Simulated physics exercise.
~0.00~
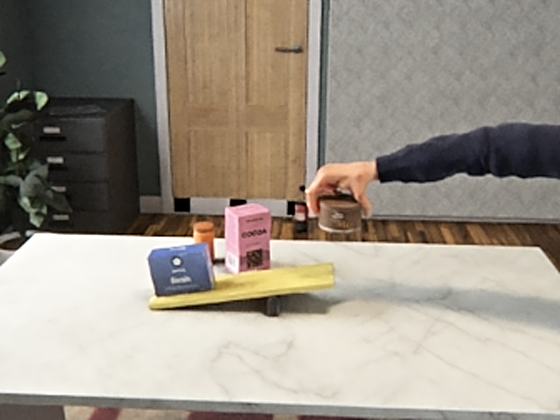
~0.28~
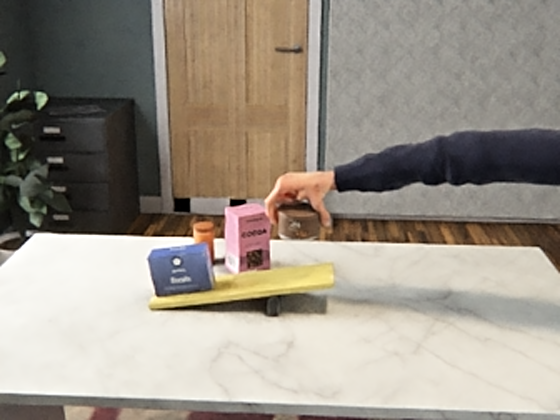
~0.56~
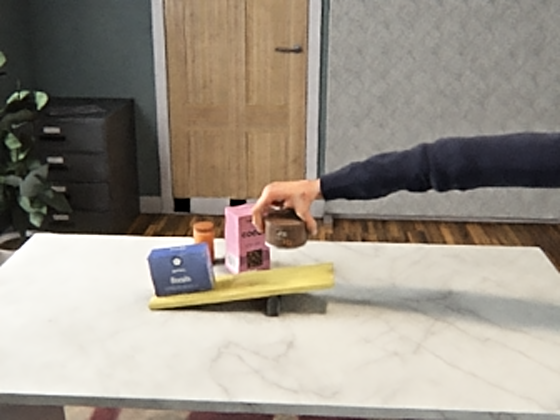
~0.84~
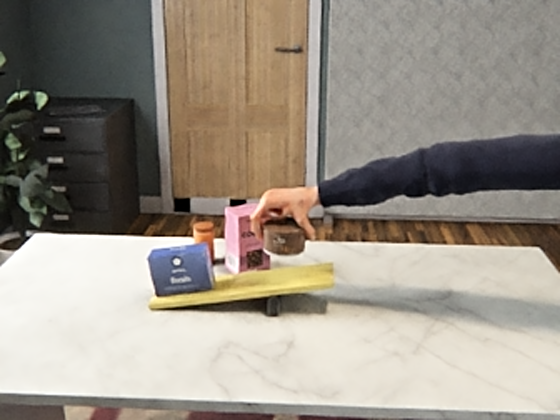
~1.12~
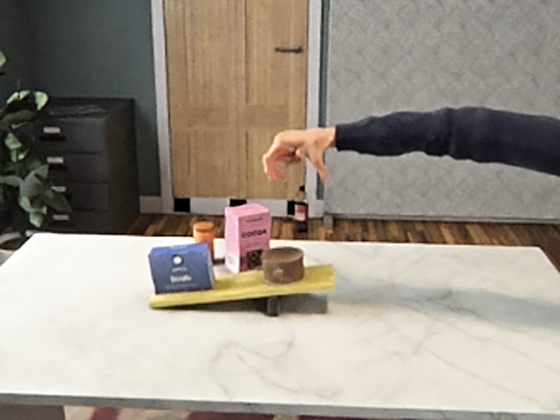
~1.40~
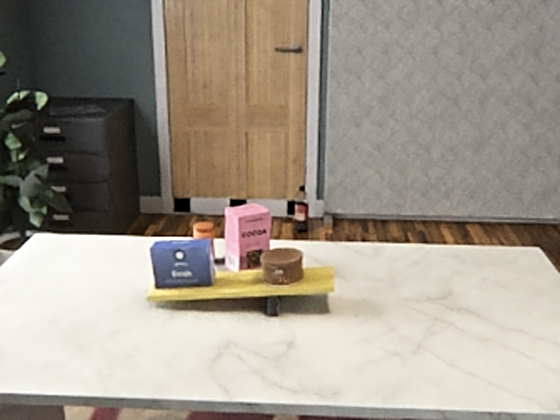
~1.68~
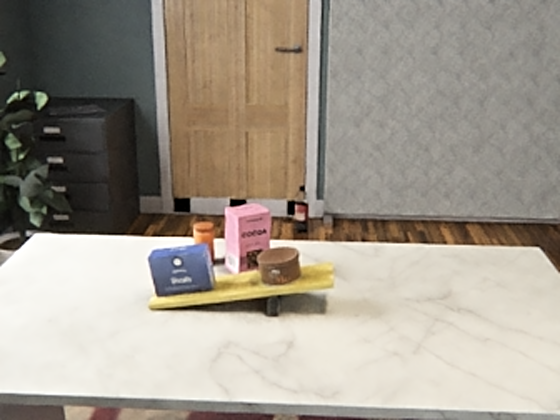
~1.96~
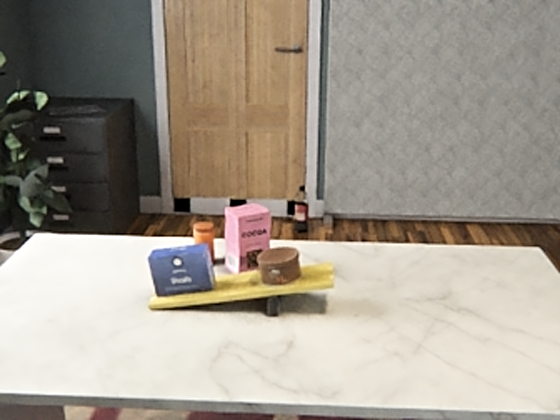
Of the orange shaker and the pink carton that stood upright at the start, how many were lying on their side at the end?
None of them were lying down, as the orange shaker and the pink carton both stayed standing.
